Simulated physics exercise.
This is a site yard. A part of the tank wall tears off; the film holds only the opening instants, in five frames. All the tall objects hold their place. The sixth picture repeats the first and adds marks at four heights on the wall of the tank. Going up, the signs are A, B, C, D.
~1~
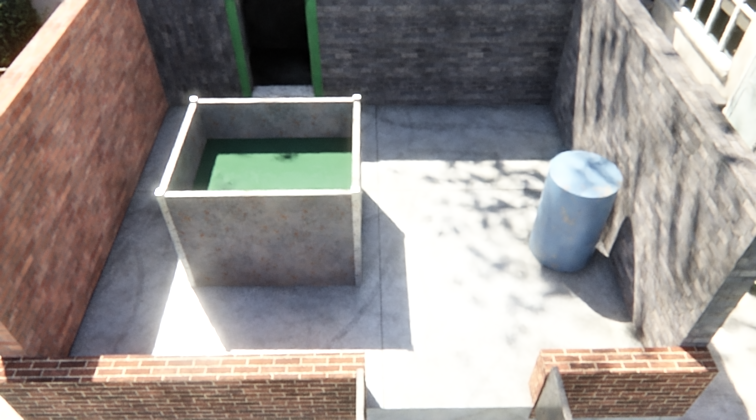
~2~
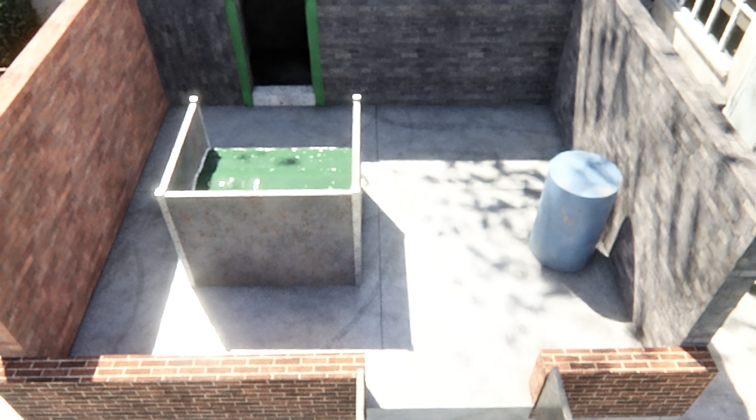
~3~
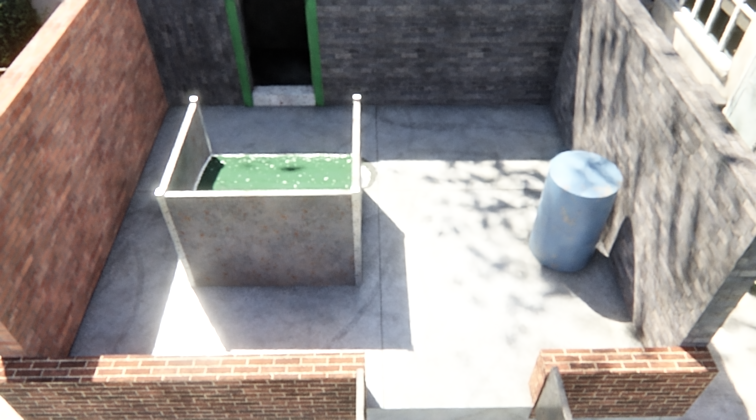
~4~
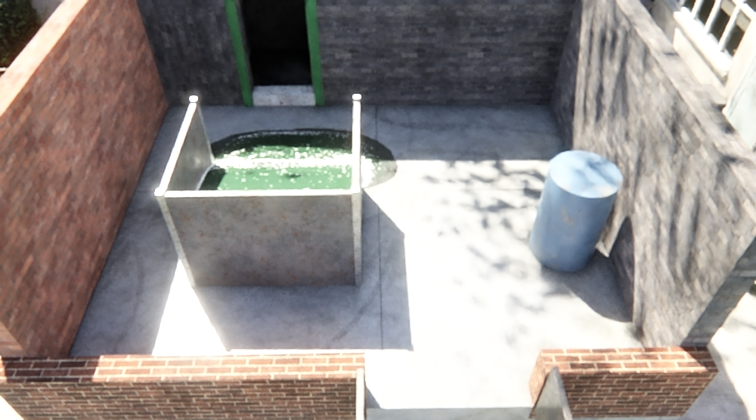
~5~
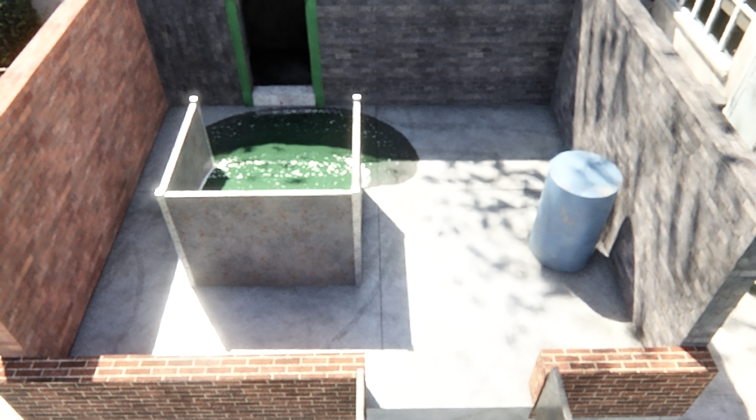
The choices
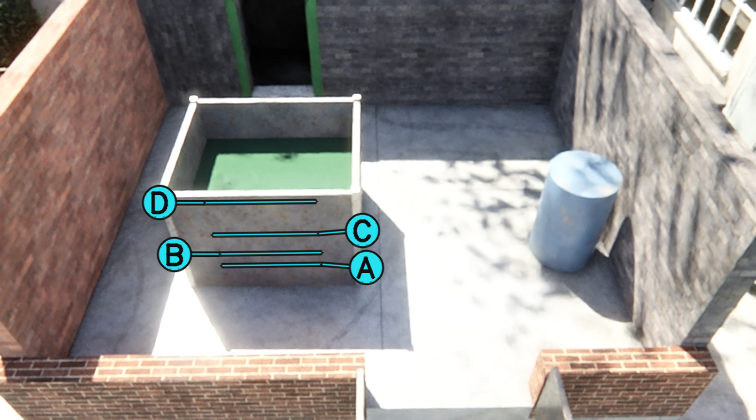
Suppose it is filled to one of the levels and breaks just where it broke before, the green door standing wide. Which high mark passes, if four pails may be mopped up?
That is line A.
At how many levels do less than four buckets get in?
One.
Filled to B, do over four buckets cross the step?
Yes, that goes wrong.
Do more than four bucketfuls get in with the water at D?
Yes.
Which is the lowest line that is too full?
That would be B.
On the marked copy, A at (272, 264); B at (270, 253); C at (266, 234); D at (259, 202); from the bottom up A, B, C, D.
With A, a bucket or two gets in.
With B, about 9 bucketfuls get in.
With C, dozens of bucketfuls pour in.
With D, dozens of bucketfuls pour in.
